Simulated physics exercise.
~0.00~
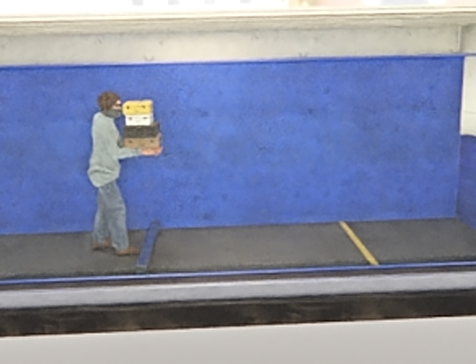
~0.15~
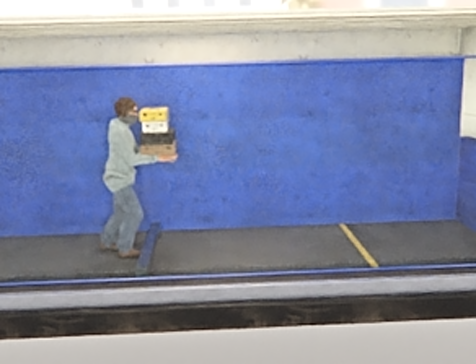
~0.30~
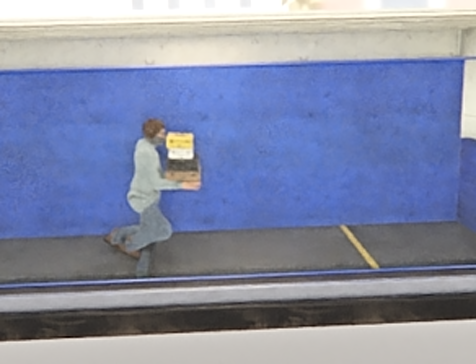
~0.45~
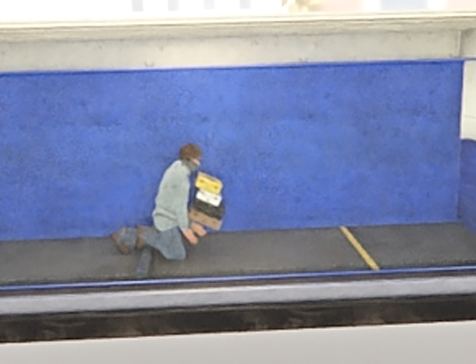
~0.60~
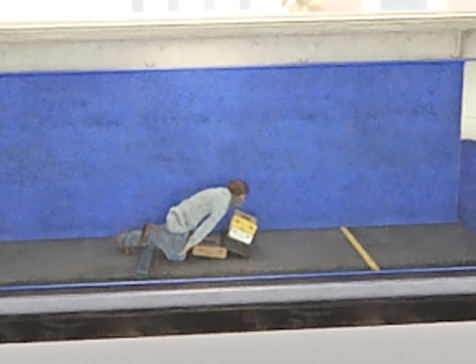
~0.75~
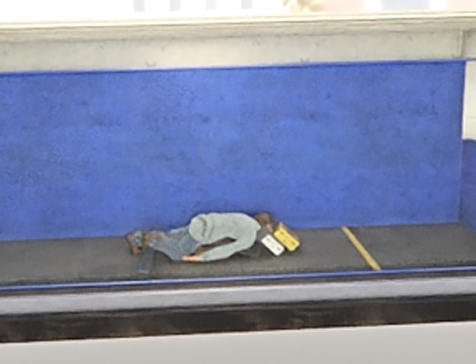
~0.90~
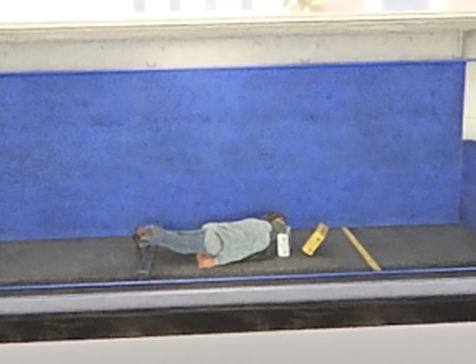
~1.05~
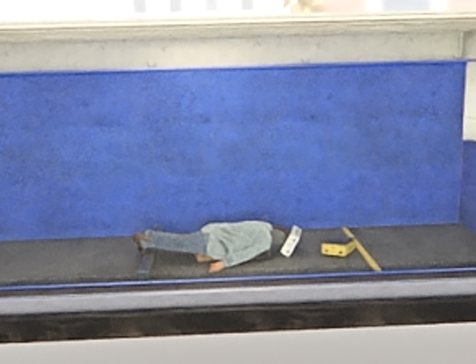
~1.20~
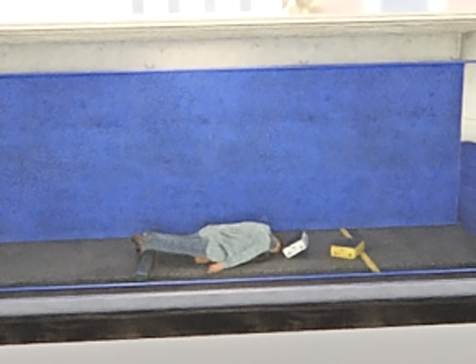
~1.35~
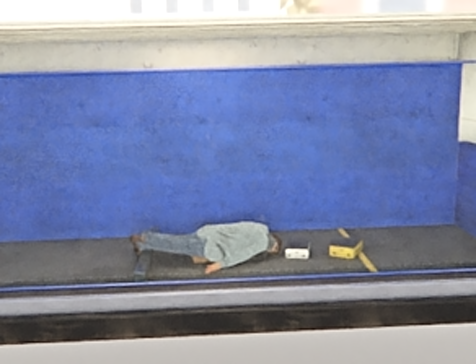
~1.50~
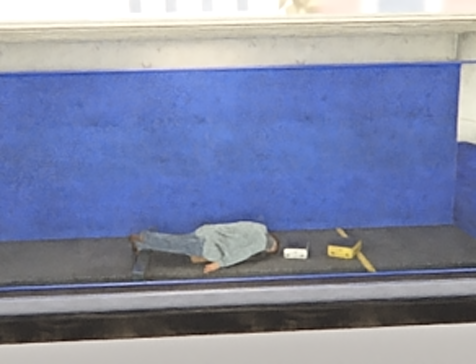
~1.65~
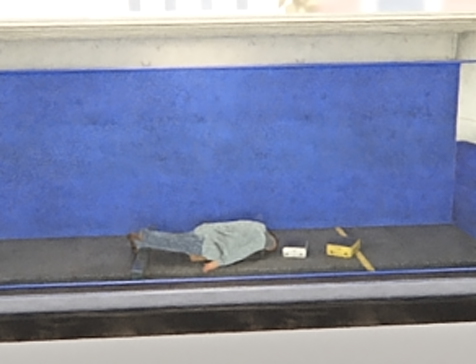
In the video, a person carrying stacked boxes moves right along a walkway before a blue wall, pitches forward at a low rail and falls flat as the boxes spill ahead, the yellow one tumbling farthest and stopping by the yellow line.
